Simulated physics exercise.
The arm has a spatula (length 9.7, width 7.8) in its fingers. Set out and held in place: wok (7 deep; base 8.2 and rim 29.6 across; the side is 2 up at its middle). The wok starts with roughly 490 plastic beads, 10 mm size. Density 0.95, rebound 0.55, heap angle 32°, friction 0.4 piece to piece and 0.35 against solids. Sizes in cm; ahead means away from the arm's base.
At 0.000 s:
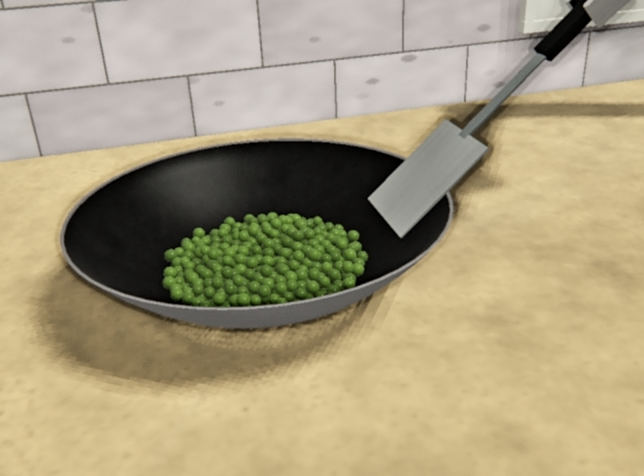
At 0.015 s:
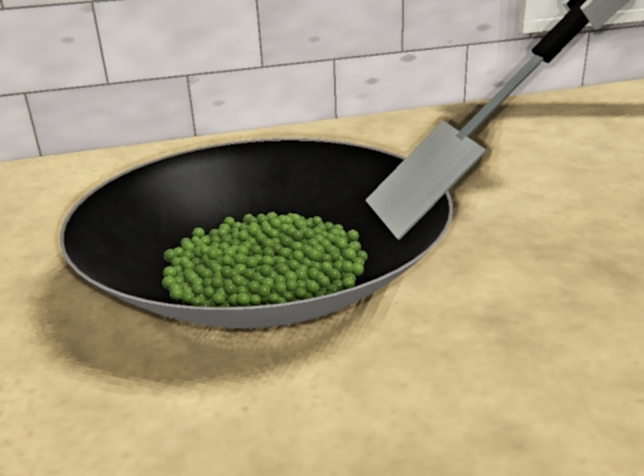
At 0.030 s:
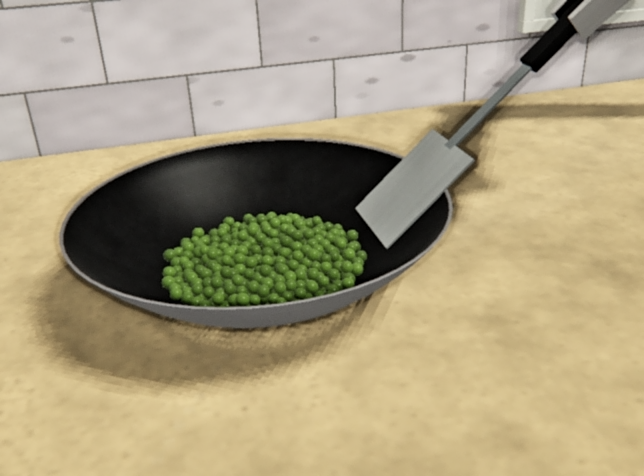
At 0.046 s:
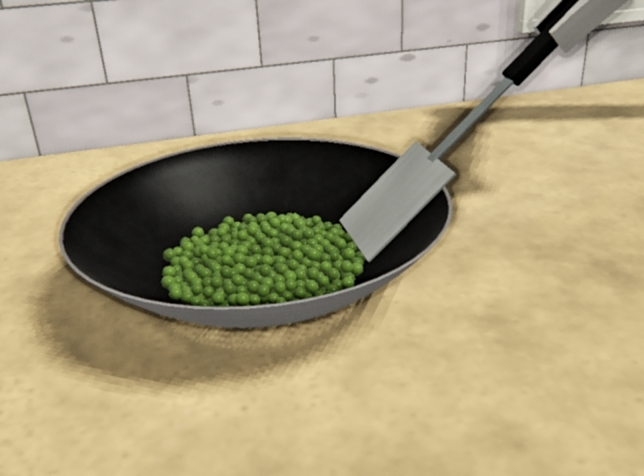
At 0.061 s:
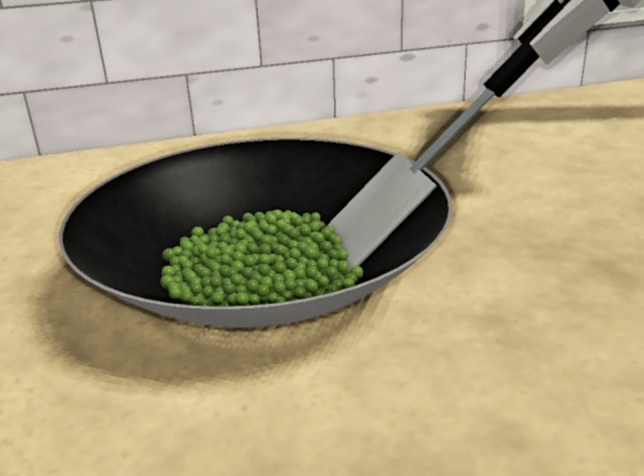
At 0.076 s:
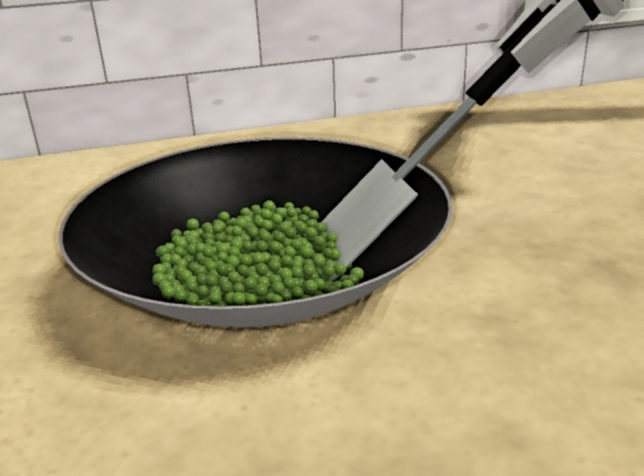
A grey spatula, gripped by a partly visible robotic arm at the upper right, slides down and left into a wok on a tan countertop before a pale tiled wall, seen from slightly above by a still camera. The black-lined wok holds a mound of small green beads. The blade reaches the mound's right side and pushes in, nudging beads leftward and heaping them slightly higher.
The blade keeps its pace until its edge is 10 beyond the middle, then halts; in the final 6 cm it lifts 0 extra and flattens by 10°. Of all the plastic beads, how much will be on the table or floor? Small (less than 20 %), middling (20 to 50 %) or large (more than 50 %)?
Answer: Middling; 20 to 50 % of the plastic beads finish on the table or floor.
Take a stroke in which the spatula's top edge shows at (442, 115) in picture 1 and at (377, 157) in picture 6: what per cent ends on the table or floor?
Some 30 per cent.
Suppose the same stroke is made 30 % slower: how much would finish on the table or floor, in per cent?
In that case some 15 per cent.
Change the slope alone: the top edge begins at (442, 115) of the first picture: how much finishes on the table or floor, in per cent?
About 30 per cent.
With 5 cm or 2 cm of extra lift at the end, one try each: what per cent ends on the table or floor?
About 25 and 30 per cent.
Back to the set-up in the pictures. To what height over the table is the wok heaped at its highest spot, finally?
Roughly 7.0 cm.
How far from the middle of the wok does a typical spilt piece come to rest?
Roughly 28 cm.
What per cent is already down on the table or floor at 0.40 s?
Some 10 per cent.
After 0.12 s, sloping 42°, highest piece 6 above the table; 494 in the wok.
After 0.17 s, sloping 39°, highest piece 8 above the table; 494 in the wok.
After 0.40 s, sloping 32°, highest piece 9 above the table; 358 in the wok, 59 on the table or floor, 77 on the blade or in flight.
After 1.45 s, sloping 32°, highest piece 7 above the table; 353 in the wok, 141 on the table or floor.
In the end, 353 in the wok, 141 on the table or floor. That is 29 % on the table or floor.
